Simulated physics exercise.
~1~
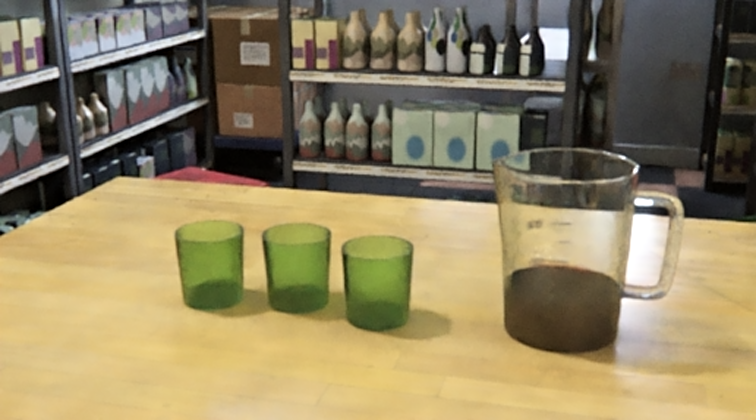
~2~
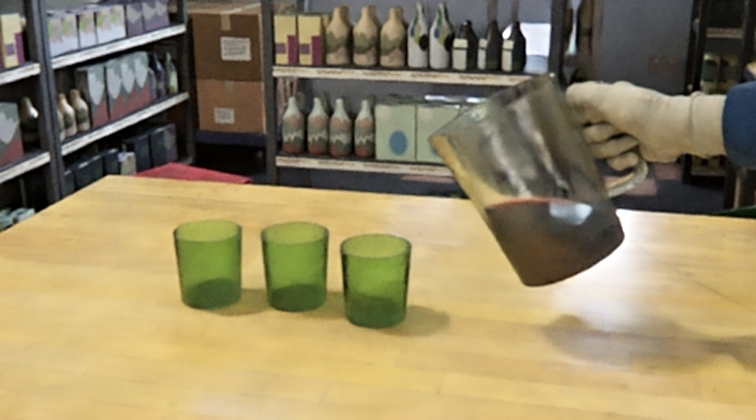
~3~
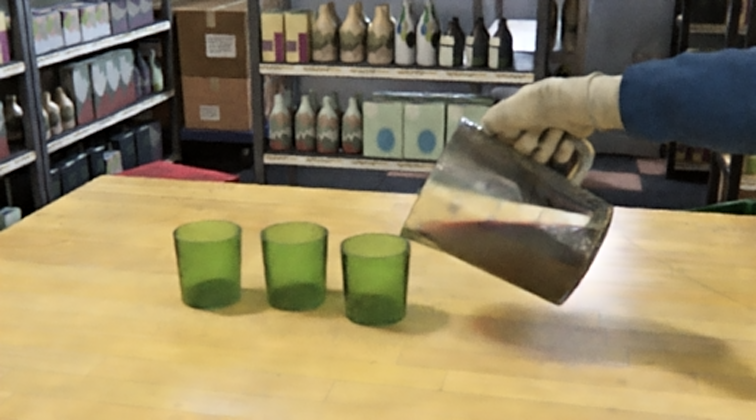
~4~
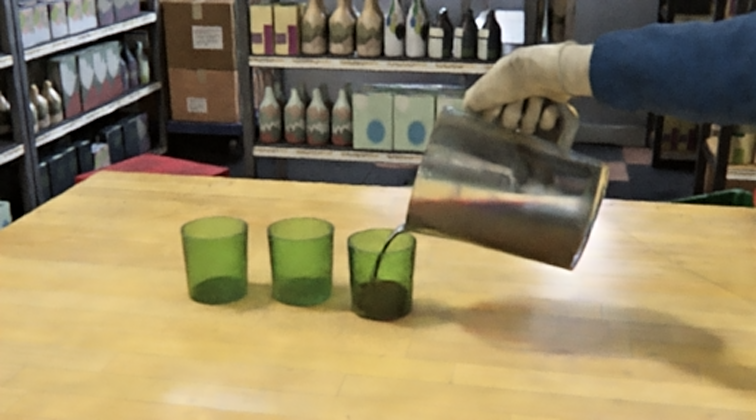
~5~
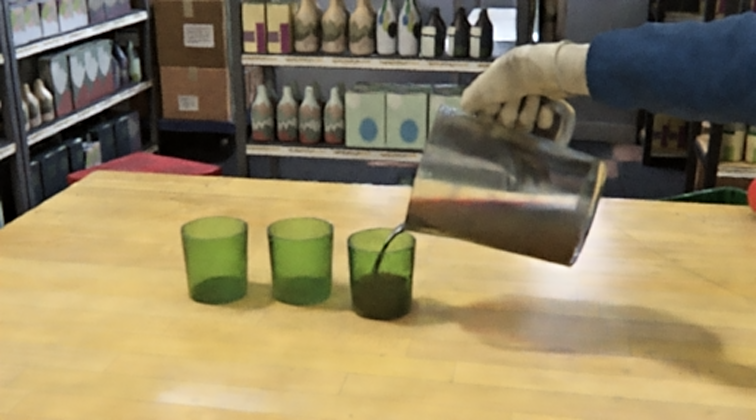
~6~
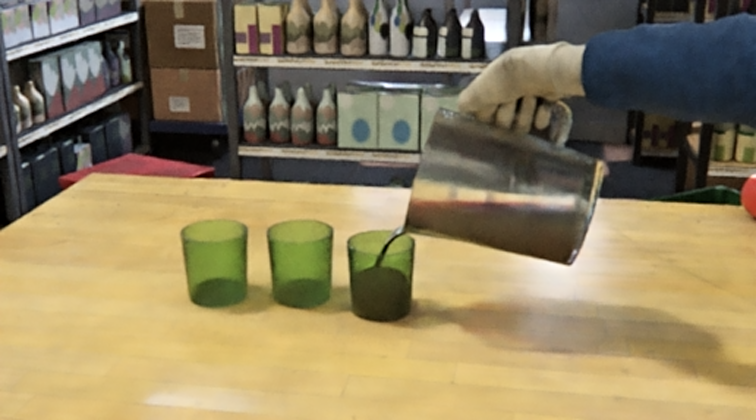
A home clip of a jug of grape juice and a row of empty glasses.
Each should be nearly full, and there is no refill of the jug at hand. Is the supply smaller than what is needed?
It gives out.
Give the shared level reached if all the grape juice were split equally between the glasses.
About 60 percent.
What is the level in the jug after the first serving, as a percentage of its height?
Roughly 10 per cent of its height.
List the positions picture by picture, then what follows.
Nothing is moving yet; jug (565, 245) about a quarter full; three glasses, the last at (211, 263), in the first picture.
The jug is picked up; jug (533, 179) tipped 30° with all of its load; the first is empty, in the second picture.
The jug leans over the first small glass; jug (505, 213) tipped 65° with all of its load; three glasses, the last at (210, 262), in the third picture.
The grape juice is flowing; jug (503, 190) tipped 75° with nearly all of its load; the first is nearly empty, in the fourth picture.
The grape juice is flowing; jug (502, 188) tipped 75° with nearly all of its load; three glasses, the last at (217, 258), in the fifth picture.
The grape juice is flowing; jug (500, 189) tipped 75° with about three quarters of its load; the first is about a third full, in the sixth picture.
Next, the first is about two thirds full.
After that, the first is done and the jug has about half of its load.
Finally, the jug is empty with one filled and the next at nearly all of a serving.
